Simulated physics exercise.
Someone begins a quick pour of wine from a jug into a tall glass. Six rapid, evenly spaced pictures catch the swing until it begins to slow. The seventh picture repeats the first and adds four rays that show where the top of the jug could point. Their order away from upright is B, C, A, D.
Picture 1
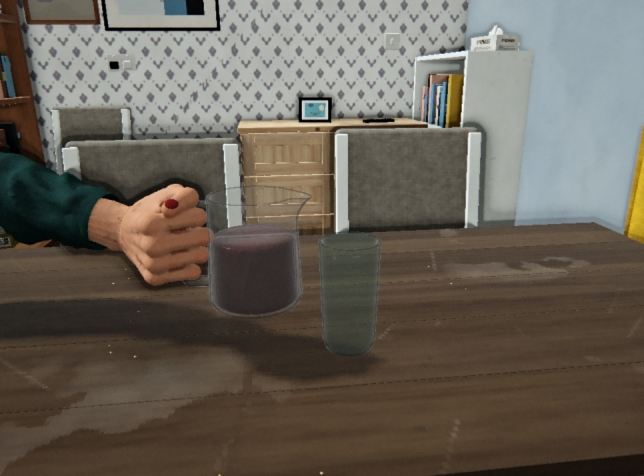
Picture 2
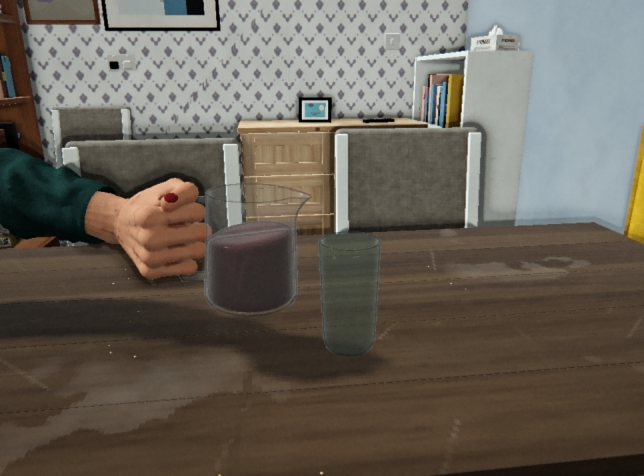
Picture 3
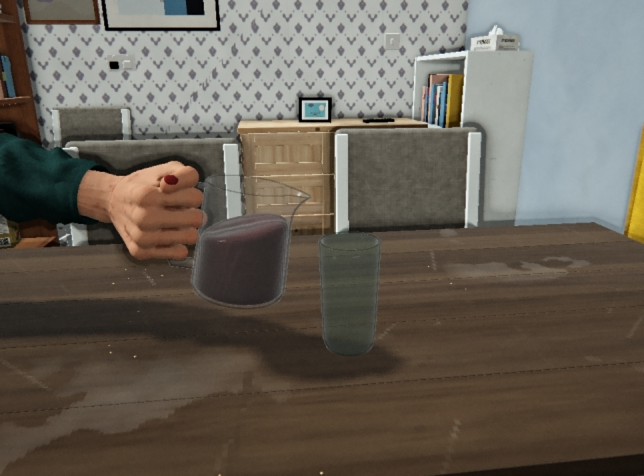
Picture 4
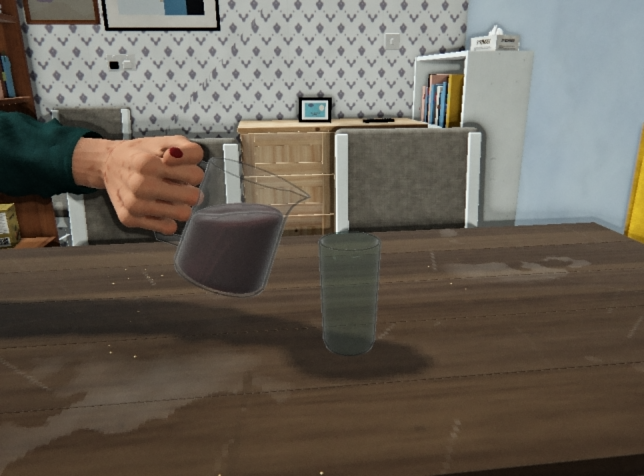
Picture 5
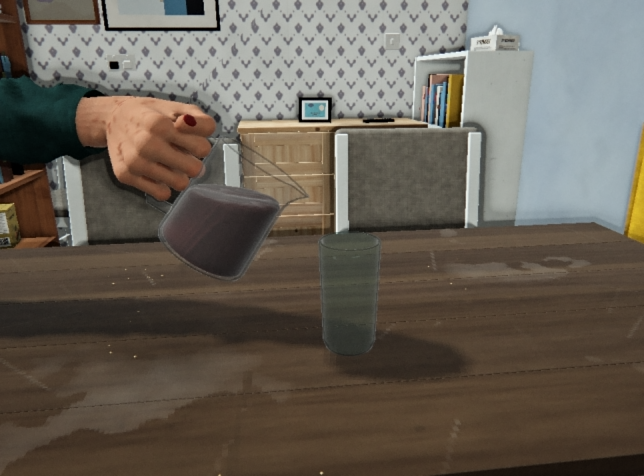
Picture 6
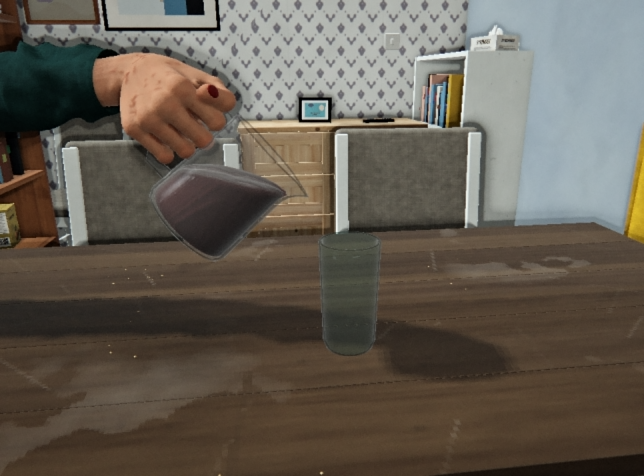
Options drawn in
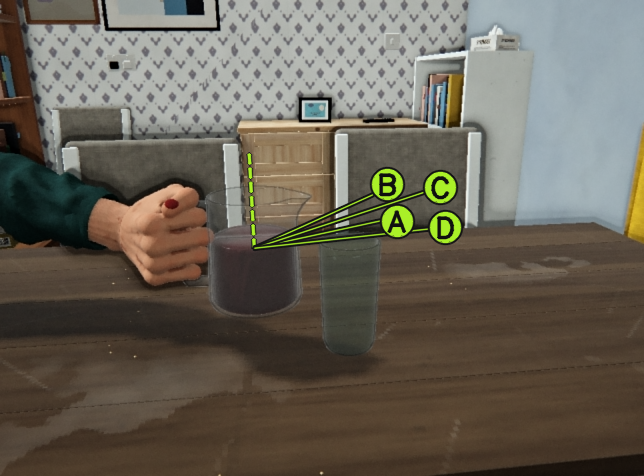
A hand lifts and steadily tilts a jug of dark wine rightward beside a tall glass.
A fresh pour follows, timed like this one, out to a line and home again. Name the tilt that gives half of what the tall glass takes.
Use tilt B.
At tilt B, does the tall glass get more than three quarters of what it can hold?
No, less.
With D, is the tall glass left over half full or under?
Over.
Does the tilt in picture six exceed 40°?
Yes, it does.
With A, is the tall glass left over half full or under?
Over half.
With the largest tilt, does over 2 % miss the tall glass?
Yes.
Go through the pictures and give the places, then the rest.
In the first frame, upright, lip at (310, 196); rim of the tall glass round (350, 240); nothing has left yet.
In the second frame, tipped about 3°, lip at (310, 196); nothing has left yet.
In the third frame, tipped about 10°, lip at (309, 196); nothing has left yet.
In the fourth frame, tipped about 21°, lip at (309, 196); nothing has left yet.
In the fifth frame, tipped about 35°, lip at (308, 195); nothing has left yet.
In the sixth frame, tipped about 49°, lip at (307, 195); nothing has left yet.
On the marked copy, A at (380, 220); B at (373, 194); C at (423, 192); D at (428, 229).
If A is chosen, the tall glass ends with about 80 % of what it can hold; 6 % of the wine is spilt.
If B is chosen, the tall glass ends with about 50 % of what it can hold.
If C is chosen, the tall glass ends with about 68 % of what it can hold.
If D is chosen, the tall glass ends with about 81 % of what it can hold; 17 % of the wine is spilt.
